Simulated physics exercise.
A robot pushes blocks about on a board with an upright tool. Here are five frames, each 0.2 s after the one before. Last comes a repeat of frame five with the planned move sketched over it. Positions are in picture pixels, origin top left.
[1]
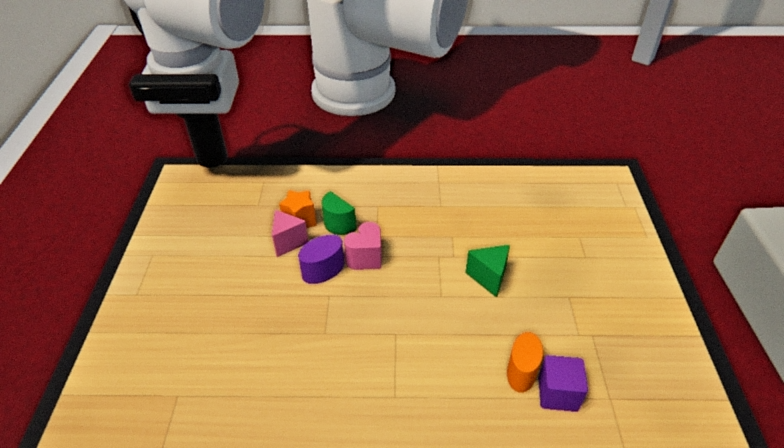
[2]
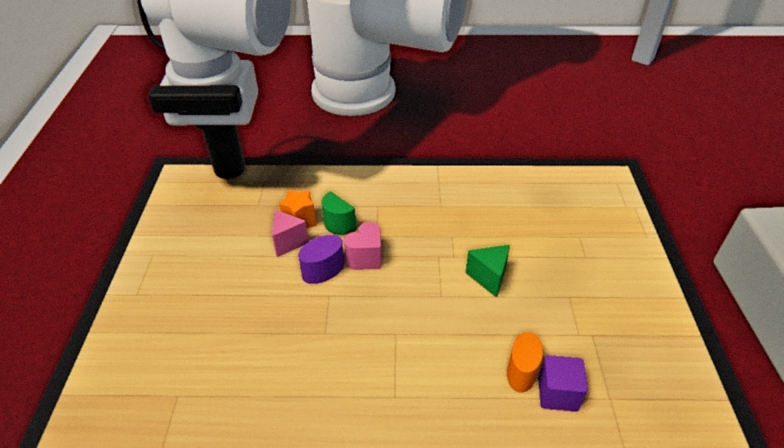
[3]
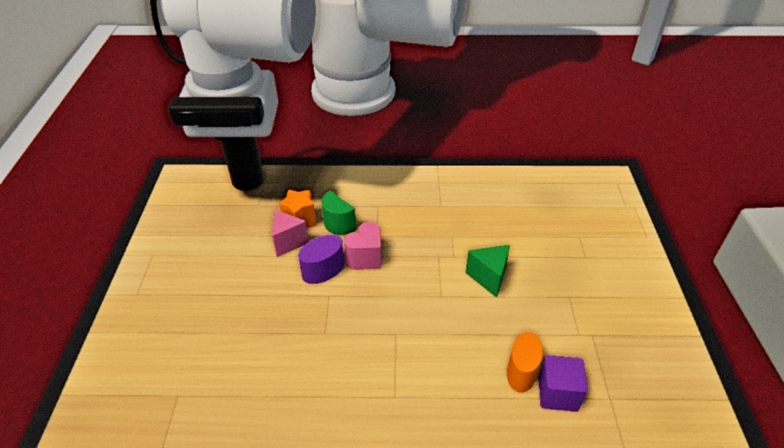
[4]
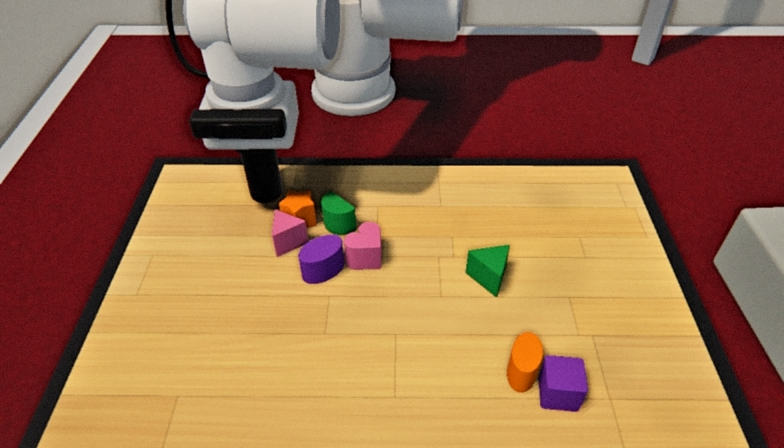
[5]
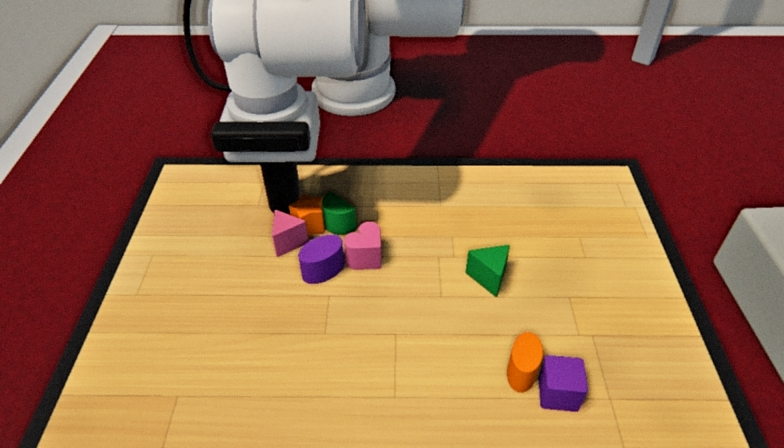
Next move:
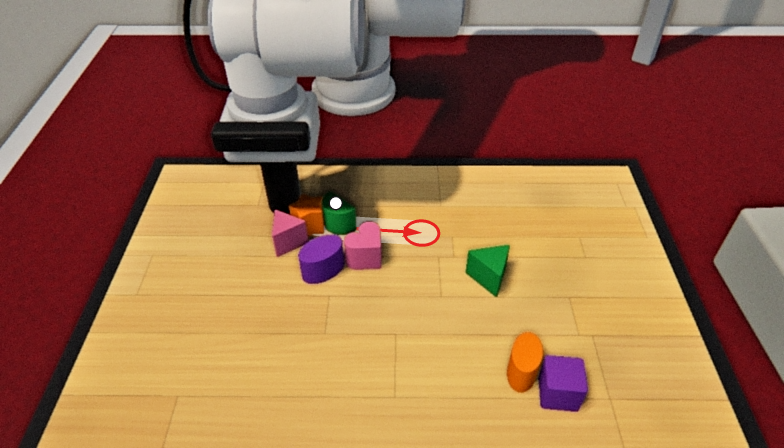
On a wooden board, a robot arm moving its black upright tool rightward and nearer, nudging an orange star-shaped block slightly right.
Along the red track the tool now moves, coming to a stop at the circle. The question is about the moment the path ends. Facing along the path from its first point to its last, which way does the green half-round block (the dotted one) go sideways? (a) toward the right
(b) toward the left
The answer is a.
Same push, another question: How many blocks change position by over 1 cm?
By the end, three or more blocks will have moved.
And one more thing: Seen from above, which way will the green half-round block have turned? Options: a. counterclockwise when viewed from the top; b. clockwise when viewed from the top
Choice b: Clockwise when viewed from the top.
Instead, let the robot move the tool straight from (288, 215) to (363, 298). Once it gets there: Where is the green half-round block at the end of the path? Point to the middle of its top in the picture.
It sits at (370, 209).
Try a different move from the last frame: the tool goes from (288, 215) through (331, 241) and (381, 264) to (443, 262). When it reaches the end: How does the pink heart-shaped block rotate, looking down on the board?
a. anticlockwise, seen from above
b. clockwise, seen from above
The correct letter is b.
Path on the board, from (288, 215) via (330, 225) and (375, 230), ending at (422, 233); the dot is on the green half-round block.
The first path, step by step. One third of the way, tool (329, 216); orange star-shaped block (353, 214); green half-round block (380, 213), turned 20° clockwise.
Two thirds of the way, tool (375, 220); orange star-shaped block (399, 221); green half-round block (426, 223), turned 30° clockwise; pink heart-shaped block (380, 241), turned 75° clockwise.
At the end, tool (422, 223); pink triangle in place; orange star-shaped block (442, 229), turned 25° clockwise; green half-round block (468, 236), turned 60° clockwise; pink heart-shaped block (380, 241), turned 75° clockwise.
